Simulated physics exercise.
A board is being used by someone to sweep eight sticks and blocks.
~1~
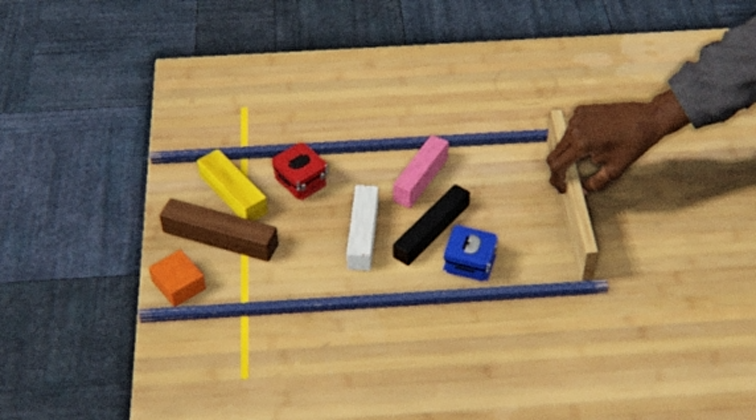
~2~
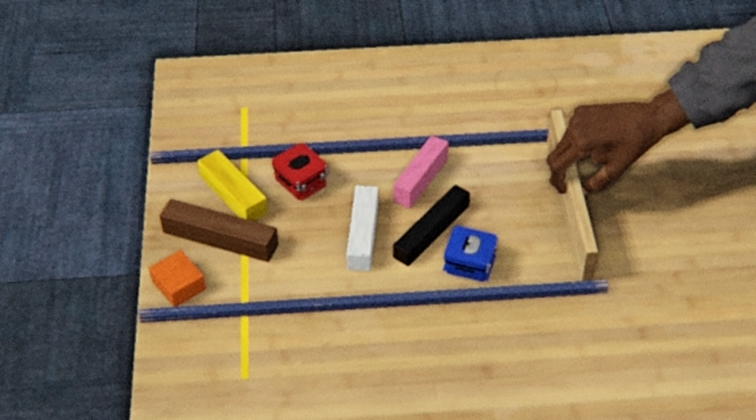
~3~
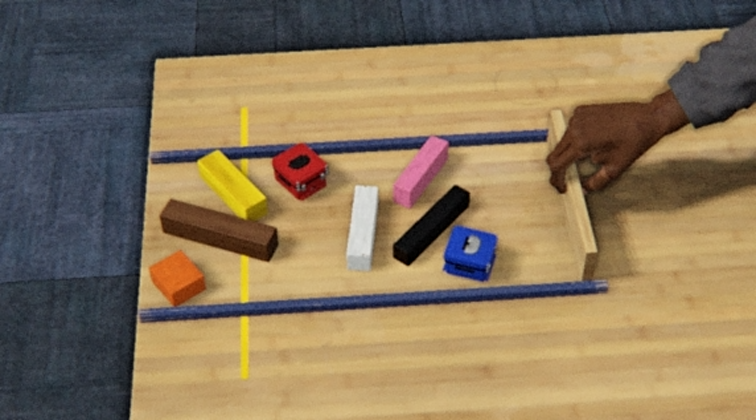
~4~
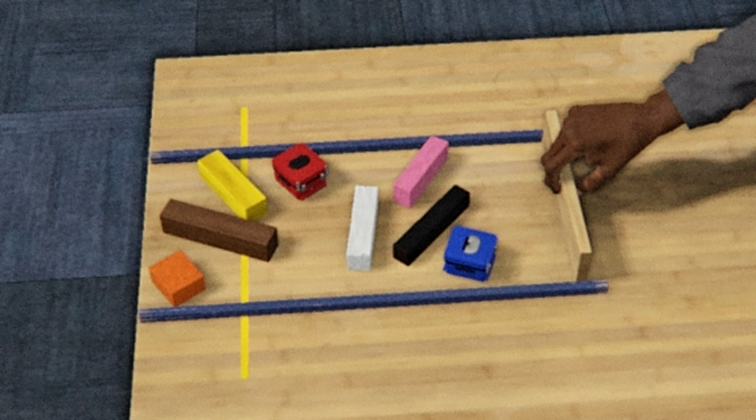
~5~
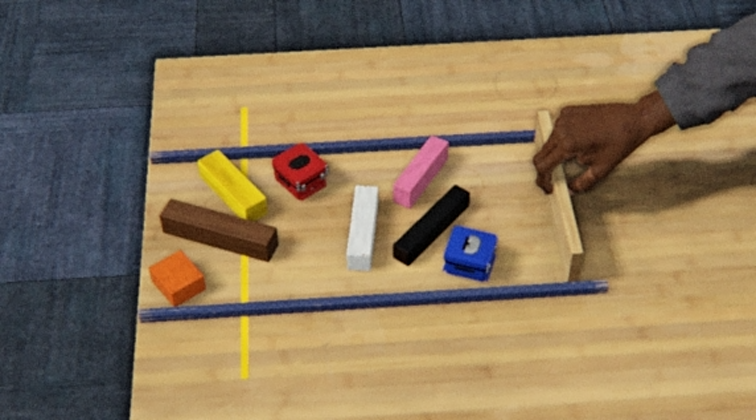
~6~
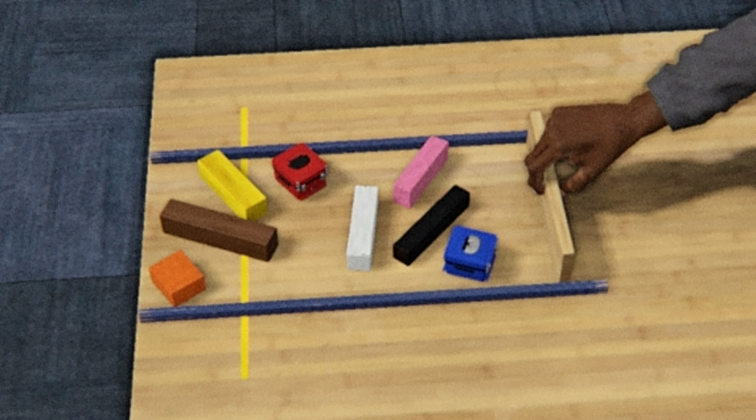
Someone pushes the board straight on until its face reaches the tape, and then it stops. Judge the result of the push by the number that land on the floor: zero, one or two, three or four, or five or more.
Just one or two.
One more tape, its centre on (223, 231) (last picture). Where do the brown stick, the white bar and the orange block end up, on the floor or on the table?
The brown stick falls, the white bar does not fall, the orange block tumbles off.
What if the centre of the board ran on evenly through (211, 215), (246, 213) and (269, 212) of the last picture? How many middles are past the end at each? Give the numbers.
3, 1 and 1.
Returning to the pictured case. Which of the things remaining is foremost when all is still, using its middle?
Foremost is the orange block.
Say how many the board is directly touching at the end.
In total, 3.
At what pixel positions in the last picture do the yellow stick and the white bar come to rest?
Listed in order, first is (161, 188) and the other is (184, 230).
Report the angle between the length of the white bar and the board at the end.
It sits some 15° out of line.
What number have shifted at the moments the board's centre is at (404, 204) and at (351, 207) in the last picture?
Respectively 4 and 6.
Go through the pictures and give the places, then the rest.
The first picture shows orange block (178, 278); brown stick (219, 230); yellow stick (232, 187); board (571, 194); tape (244, 230).
The second picture shows brown stick (219, 230); black stick (432, 225).
The third picture shows yellow stick (232, 187); white bar (363, 227).
The fourth picture shows orange block (178, 278); red case (300, 173).
The fifth picture shows brown stick (219, 230); pink bar (421, 172).
The sixth picture shows orange block (178, 278); brown stick (219, 230); yellow stick (232, 187); board (549, 195); tape (244, 230).
A little later, none off yet; orange block at rest near (178, 278); brown stick at rest near (219, 230); yellow stick at rest near (232, 187).
When it is over, the number that fall off is one or two; down, brown stick.
